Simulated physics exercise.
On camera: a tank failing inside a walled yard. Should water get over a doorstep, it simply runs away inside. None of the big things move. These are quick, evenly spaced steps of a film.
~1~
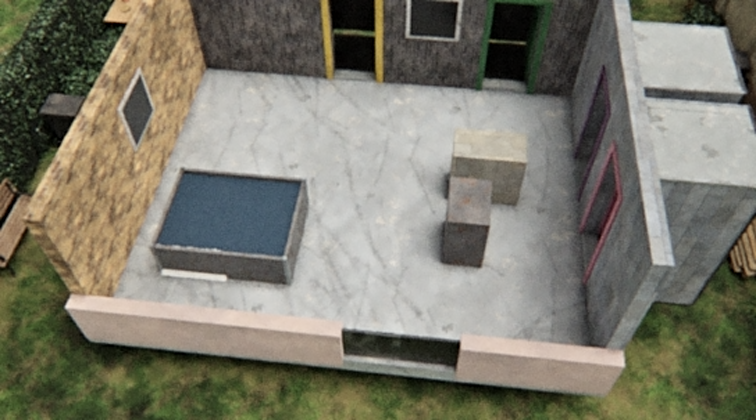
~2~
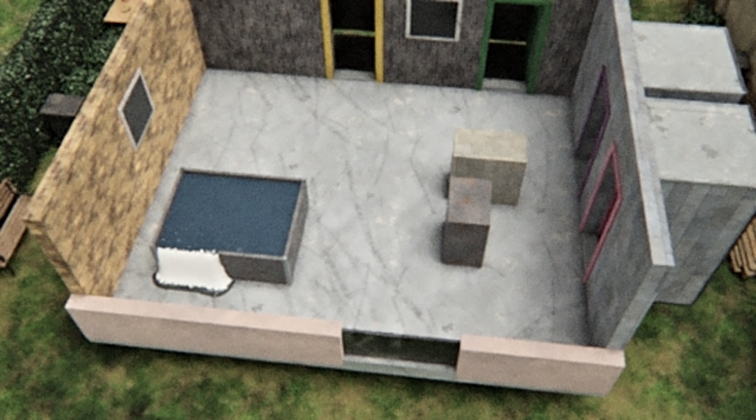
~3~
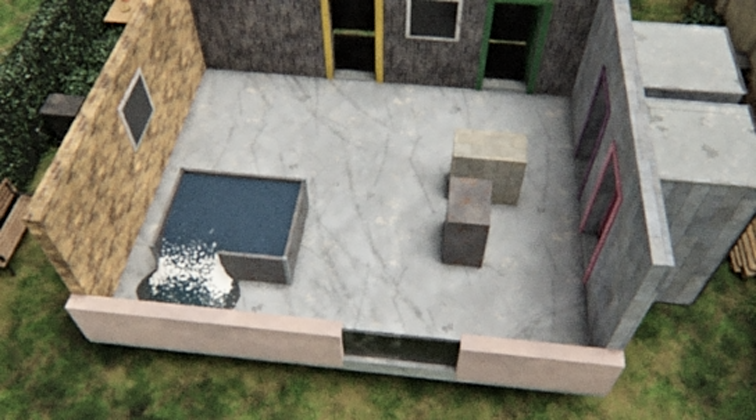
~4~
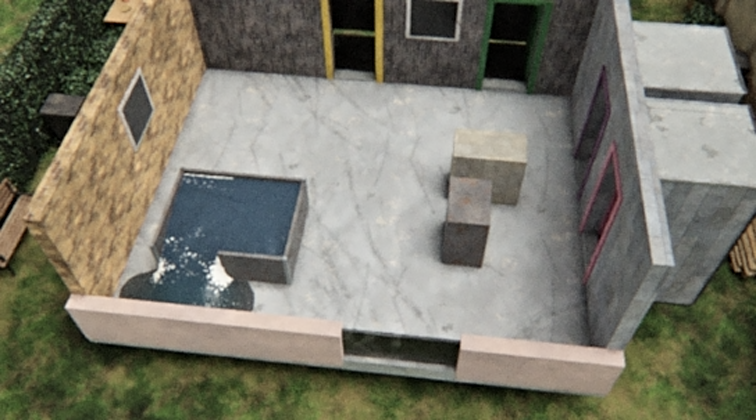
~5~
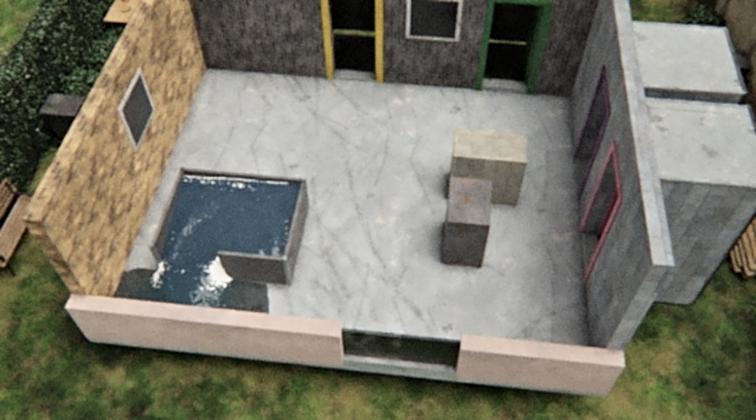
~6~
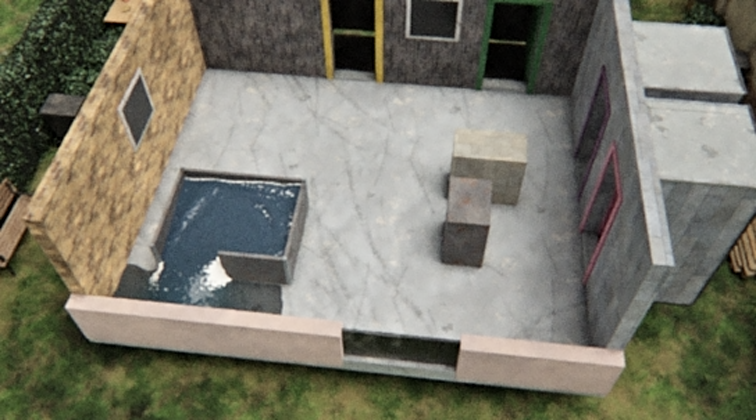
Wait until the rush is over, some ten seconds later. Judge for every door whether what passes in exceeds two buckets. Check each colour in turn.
The purple door does not exceed two; the pink door does not exceed two; the green door does not exceed two; the yellow door does not exceed two.
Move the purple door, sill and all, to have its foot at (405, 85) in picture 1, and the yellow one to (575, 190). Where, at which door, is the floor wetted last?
The one in green.
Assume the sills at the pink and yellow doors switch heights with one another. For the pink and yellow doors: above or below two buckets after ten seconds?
My reading: The pink one passes that mark, the yellow one holds.
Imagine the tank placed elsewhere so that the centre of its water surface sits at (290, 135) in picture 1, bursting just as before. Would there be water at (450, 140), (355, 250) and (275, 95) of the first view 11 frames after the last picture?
Taking the three spots in turn, I'd say spared, then spared, then spared.
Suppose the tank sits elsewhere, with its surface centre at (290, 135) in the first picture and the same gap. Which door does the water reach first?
The pink-painted one.
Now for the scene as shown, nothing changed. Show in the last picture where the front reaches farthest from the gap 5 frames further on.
Estimated pixel: (380, 349).
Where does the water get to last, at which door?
I'd go with the green one.
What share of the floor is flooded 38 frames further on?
About 75 per cent.
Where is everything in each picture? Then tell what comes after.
The water tank at (232, 215) is whole and still, in the first frame.
The front is at (226, 288), out from the gap at (193, 264), in the second frame.
Water pours out at (193, 266) and has run to a hidden place, in the third frame.
Water pours out at (194, 267) and has run to a hidden place, in the fourth frame.
Water pours out at (193, 266) and has run to a hidden place, in the fifth frame.
Water pours out at (193, 266) and has run to a hidden place, in the sixth frame.
A moment on, water covers 10 % of the floor; the purple door not reached, the pink door not reached, the green door not reached, the yellow door not reached.
Next, water covers 25 % of the floor; the purple door not reached, the pink door not reached, the green door not reached, the yellow door not reached.
Then, water covers 45 % of the floor; the purple door not reached, the pink door wet at the sill, nothing in, the green door not reached, the yellow door not reached.
Later, water covers 75 % of the floor; the purple door wet at the sill, nothing in, the pink door under two buckets in, the green door not reached, the yellow door wet at the sill, nothing in.
In the end, water covers 95 % of the floor; the purple door wet at the sill, nothing in, the pink door under two buckets in, the green door wet at the sill, nothing in, the yellow door wet at the sill, nothing in.
